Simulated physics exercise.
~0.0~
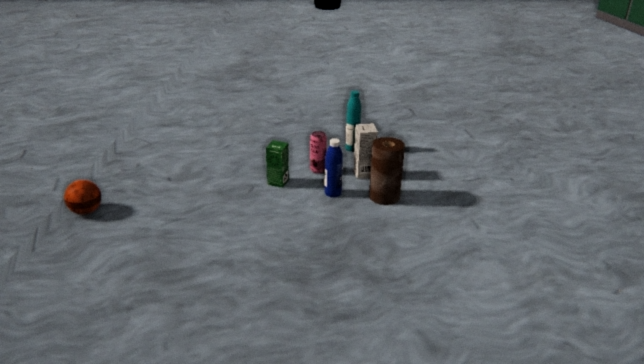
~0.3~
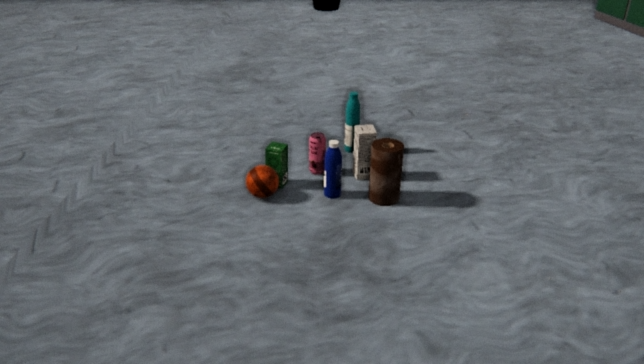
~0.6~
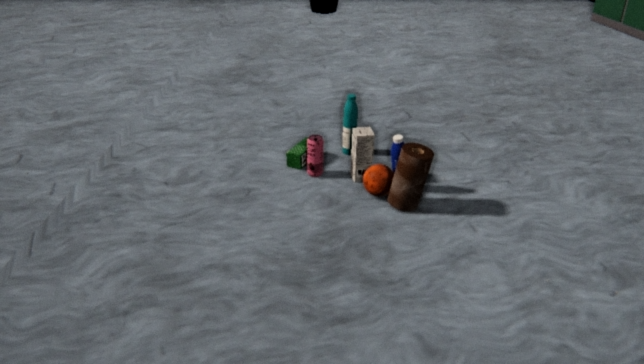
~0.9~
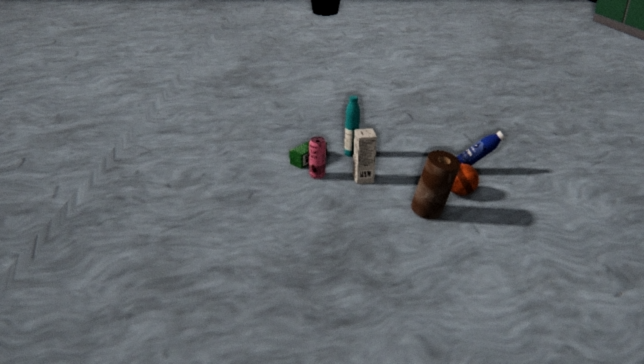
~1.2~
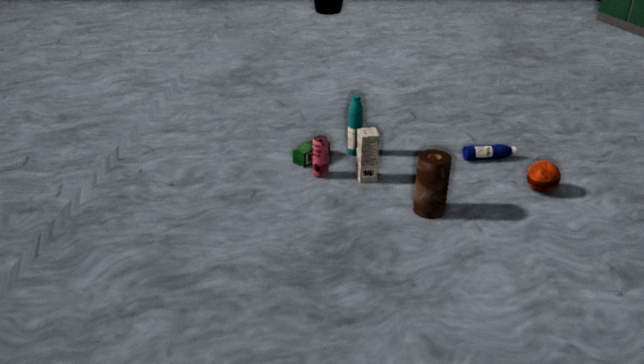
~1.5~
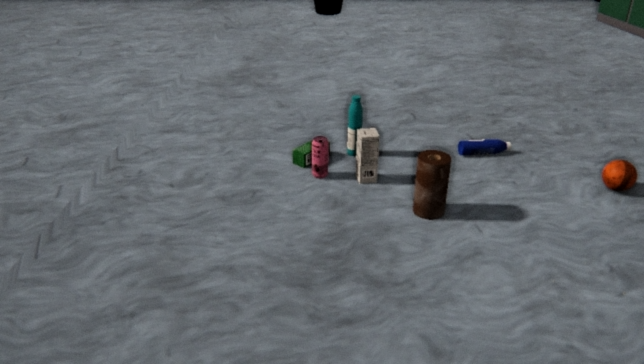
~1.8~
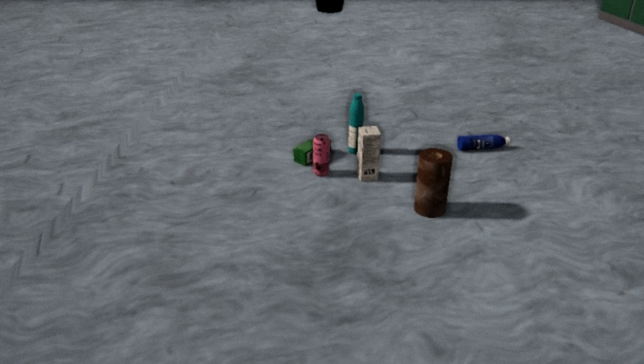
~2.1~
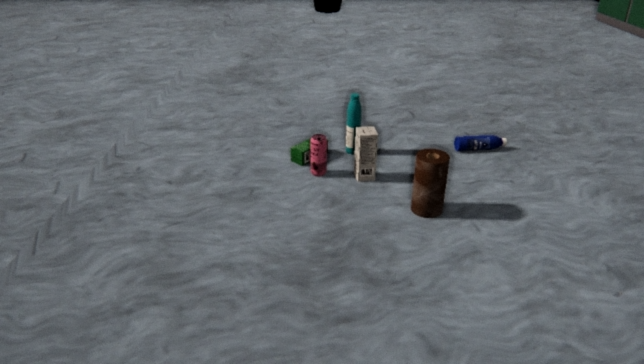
A brown roll stood among a small group of household things when an orange ball rolled in from the left, knocking over the green carton and blue bottle and shoving the roll aside, still upright, before rolling out of view on the right.
